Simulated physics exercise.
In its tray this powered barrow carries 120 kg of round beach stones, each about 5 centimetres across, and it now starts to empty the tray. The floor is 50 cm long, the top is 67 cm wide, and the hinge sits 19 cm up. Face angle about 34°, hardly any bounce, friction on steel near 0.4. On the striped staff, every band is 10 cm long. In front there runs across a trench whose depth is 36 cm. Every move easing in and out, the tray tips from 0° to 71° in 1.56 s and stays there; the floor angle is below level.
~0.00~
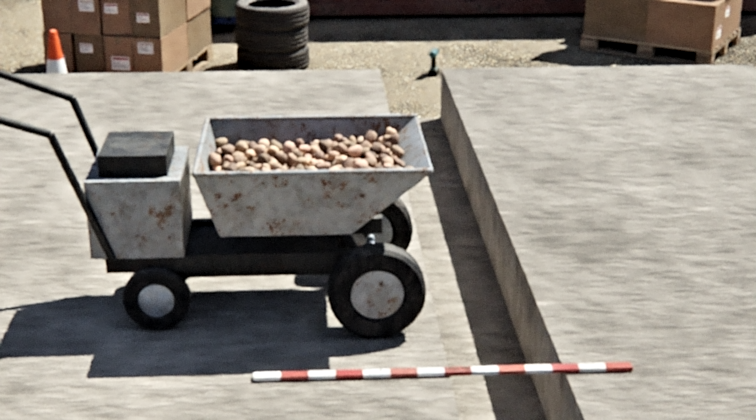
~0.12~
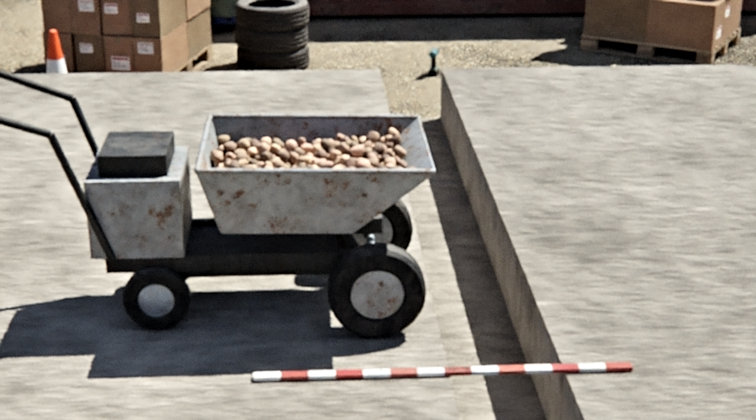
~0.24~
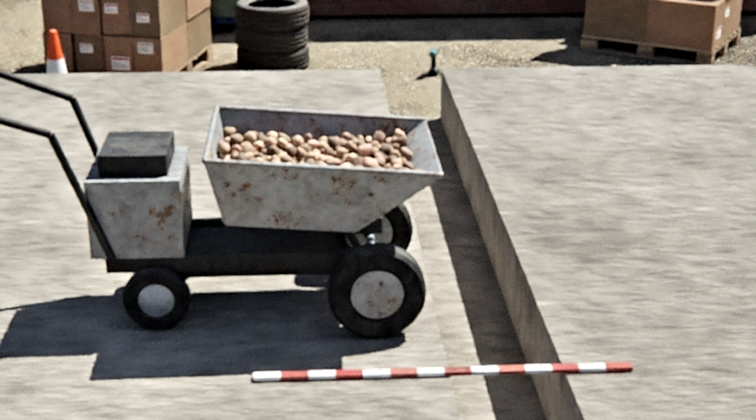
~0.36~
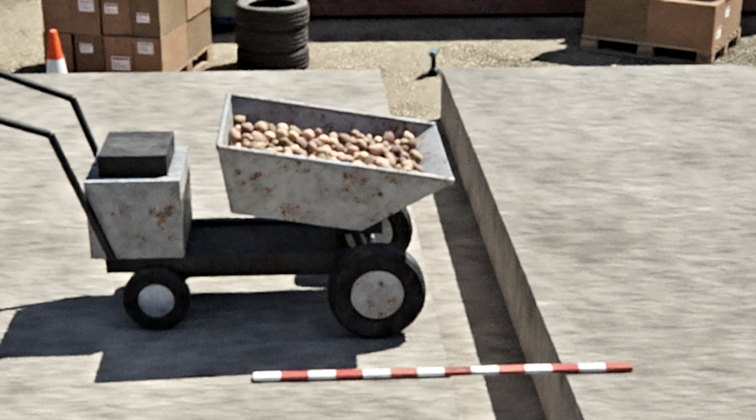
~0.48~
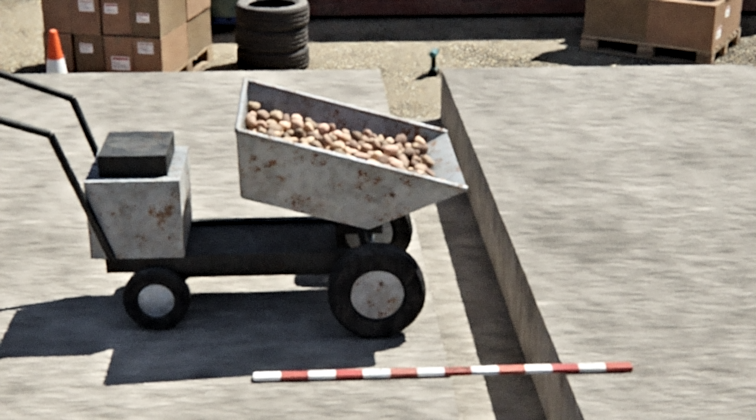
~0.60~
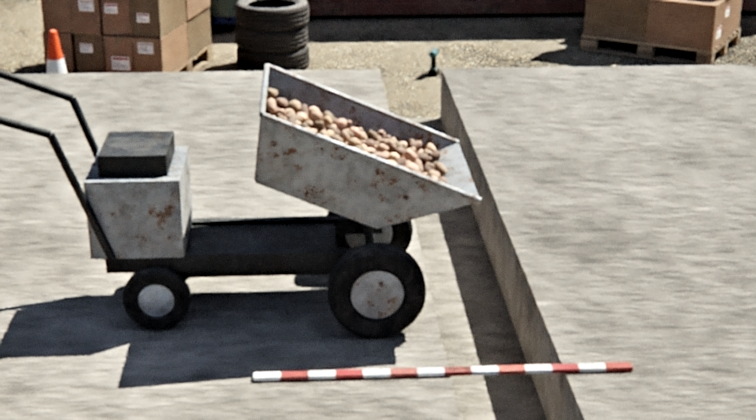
The rusty grey tray of a powered barrow, loaded with round brownish stones, tilted slowly and then more steeply to the right, its back end rising while the barrow stayed parked beside a trench.
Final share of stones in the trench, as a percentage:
33 per cent.
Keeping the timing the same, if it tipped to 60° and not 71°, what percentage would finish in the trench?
It would come to about 35 percent.
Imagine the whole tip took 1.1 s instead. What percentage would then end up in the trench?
That would give about 30 percent.
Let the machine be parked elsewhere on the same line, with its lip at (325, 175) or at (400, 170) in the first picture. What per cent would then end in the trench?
Near 100 and near 70 percent.
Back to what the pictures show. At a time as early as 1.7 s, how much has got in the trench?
Roughly 20 percent of the load.
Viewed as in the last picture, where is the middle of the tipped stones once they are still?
I'd put it close to (574, 289).
After 1.2 s the floor is at 60°; 98 % in the tray, 2 % in the trench; the foremost stones are at (528, 255).
After 1.7 s the floor is at 71°; 21 % in the tray, 22 % in the trench, 57 % past the trench; the foremost stones are at (686, 286).
After 2.0 s the floor is at 71°; 1 % in the tray, 30 % in the trench, 69 % past the trench; the foremost stones are past the picture's edge.
After 4.0 s the floor is at 71°; 0 % in the tray, 33 % in the trench, 67 % past the trench; the foremost stones are past the picture's edge.
